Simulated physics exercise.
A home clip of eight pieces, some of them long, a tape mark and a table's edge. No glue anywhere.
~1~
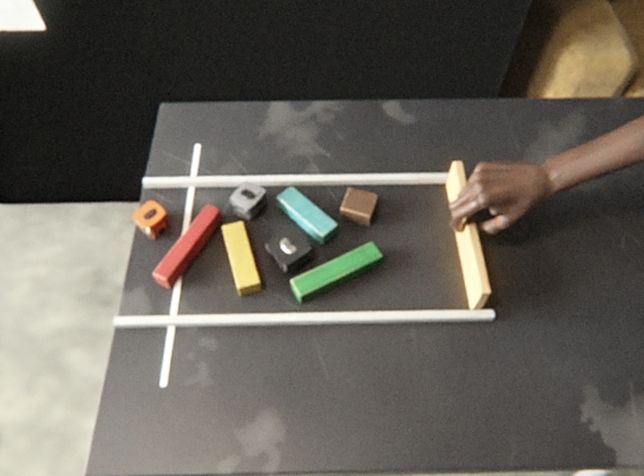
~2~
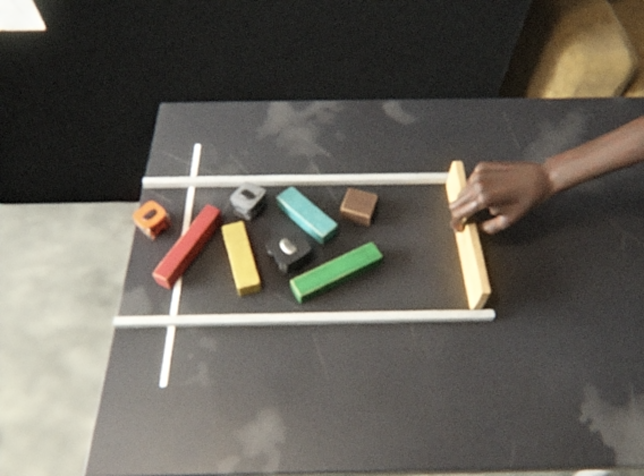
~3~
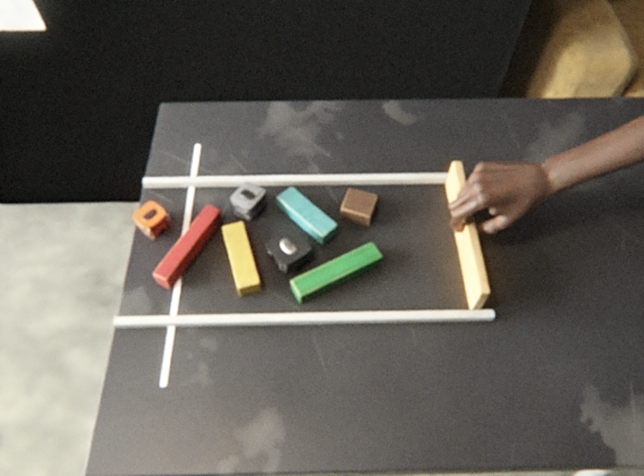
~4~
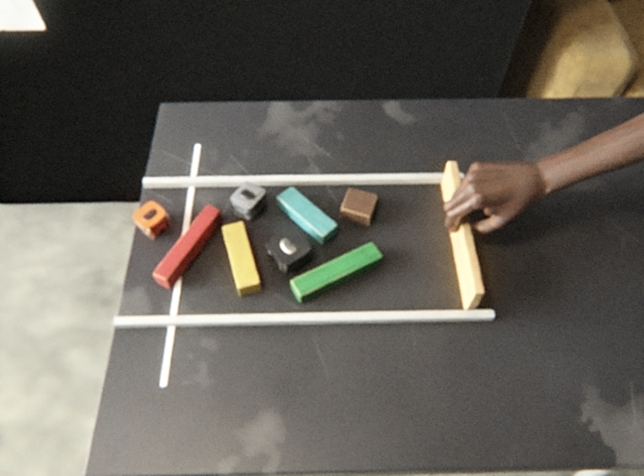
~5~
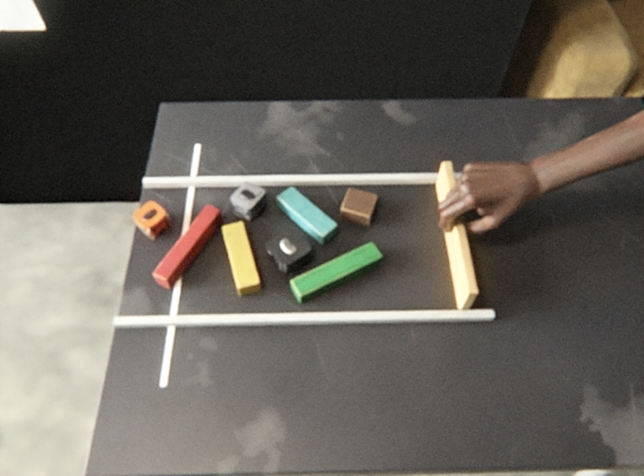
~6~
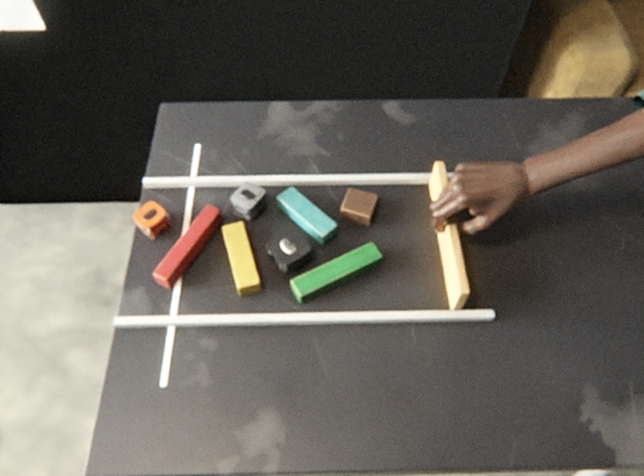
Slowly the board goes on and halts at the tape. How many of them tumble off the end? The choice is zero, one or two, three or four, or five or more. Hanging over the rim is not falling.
The number that fall off is three or four.
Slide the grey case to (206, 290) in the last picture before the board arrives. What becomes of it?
From there it goes over.
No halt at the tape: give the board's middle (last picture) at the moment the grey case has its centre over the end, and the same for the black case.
For the grey case at (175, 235), for the black case at (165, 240).
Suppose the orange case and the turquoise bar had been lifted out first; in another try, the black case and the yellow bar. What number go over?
First 1, then 3.
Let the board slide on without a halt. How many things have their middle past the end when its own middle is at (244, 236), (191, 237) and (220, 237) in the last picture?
Place by place, 0, 3 and 1.
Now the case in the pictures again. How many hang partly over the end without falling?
The number is 4.
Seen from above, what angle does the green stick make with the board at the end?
About 45°.
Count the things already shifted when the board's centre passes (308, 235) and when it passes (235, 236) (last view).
By then 6, and 8.
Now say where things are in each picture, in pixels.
The first frame shows orange case (152, 220); red stick (189, 245); yellow bar (241, 258); board (466, 232); tape (183, 248).
The second frame shows red stick (190, 246); black case (290, 252).
The third frame shows yellow bar (241, 258); brown block (359, 207).
The fourth frame shows orange case (152, 220); board (461, 233).
The fifth frame shows red stick (190, 246); turquoise bar (307, 215).
The sixth frame shows orange case (152, 220); red stick (190, 246); yellow bar (241, 258); board (447, 233); tape (183, 248).
Soon after, none off yet; orange case at rest near (152, 220); red stick at rest near (190, 246); yellow bar at rest near (241, 258).
At rest, the number that fall off is three or four; fallen, yellow bar, red stick and orange case.
